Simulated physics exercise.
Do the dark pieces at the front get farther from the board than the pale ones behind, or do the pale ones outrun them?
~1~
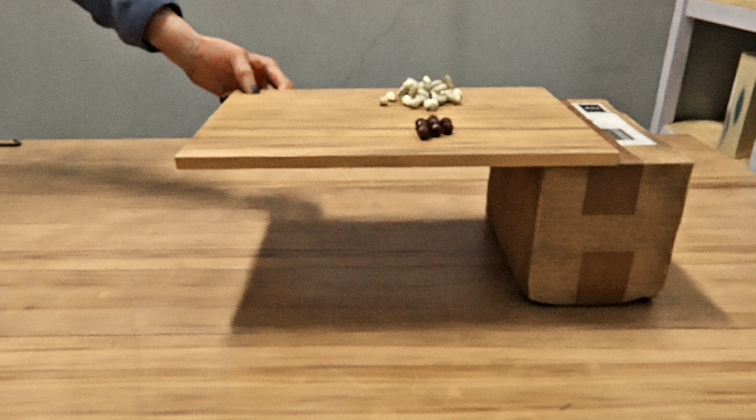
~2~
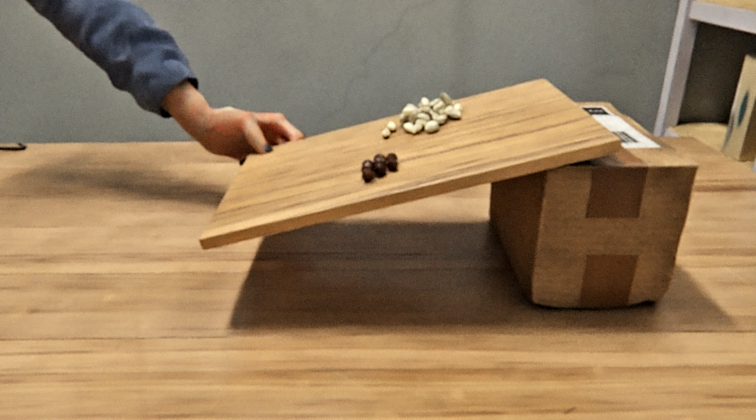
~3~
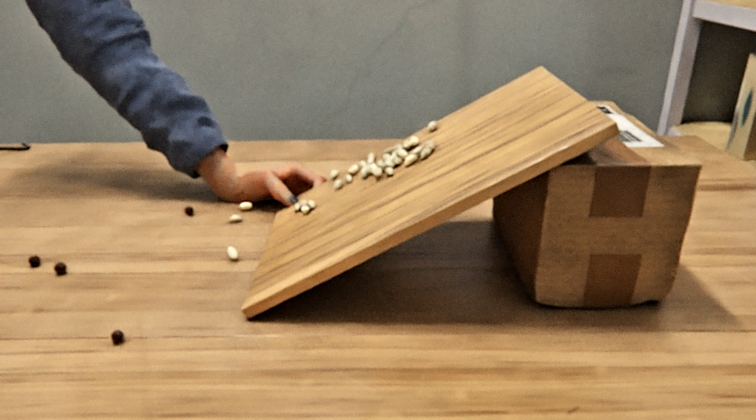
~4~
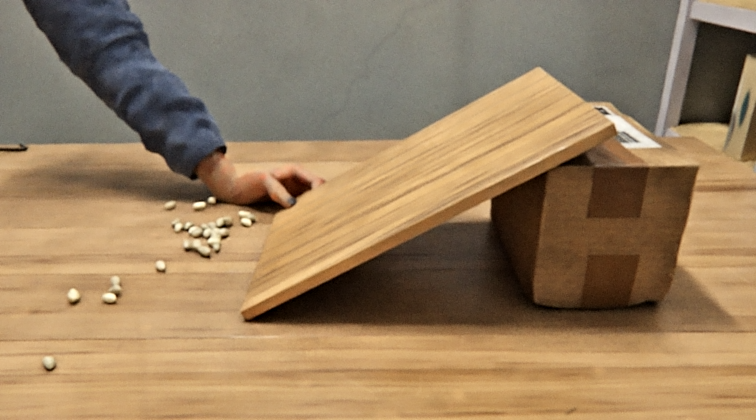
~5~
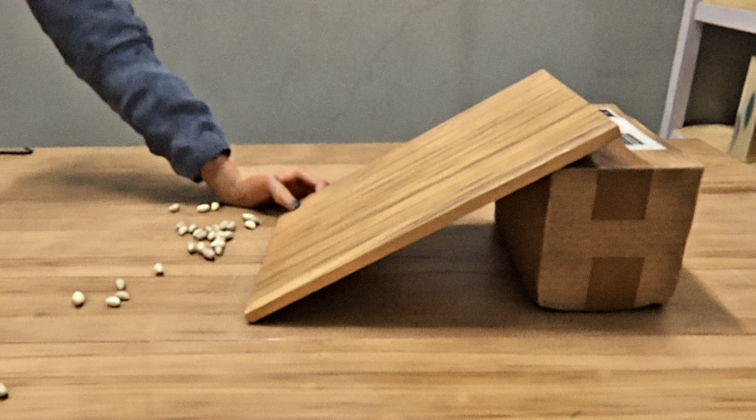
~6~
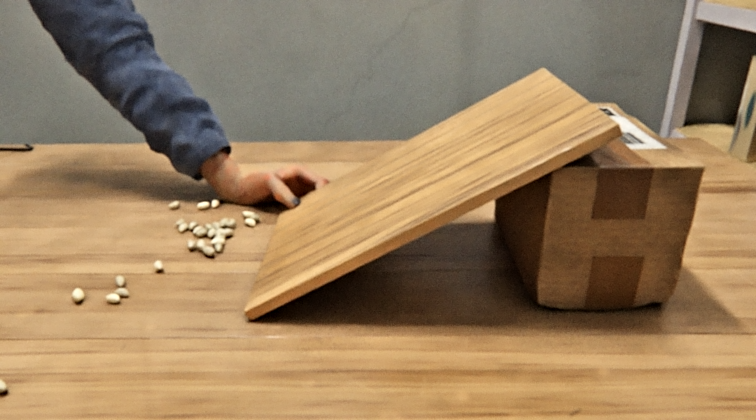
The dark pieces at the front outrun the pale ones. They run off across the table and out of view, while most of the pale ones stop close to the foot of the board.
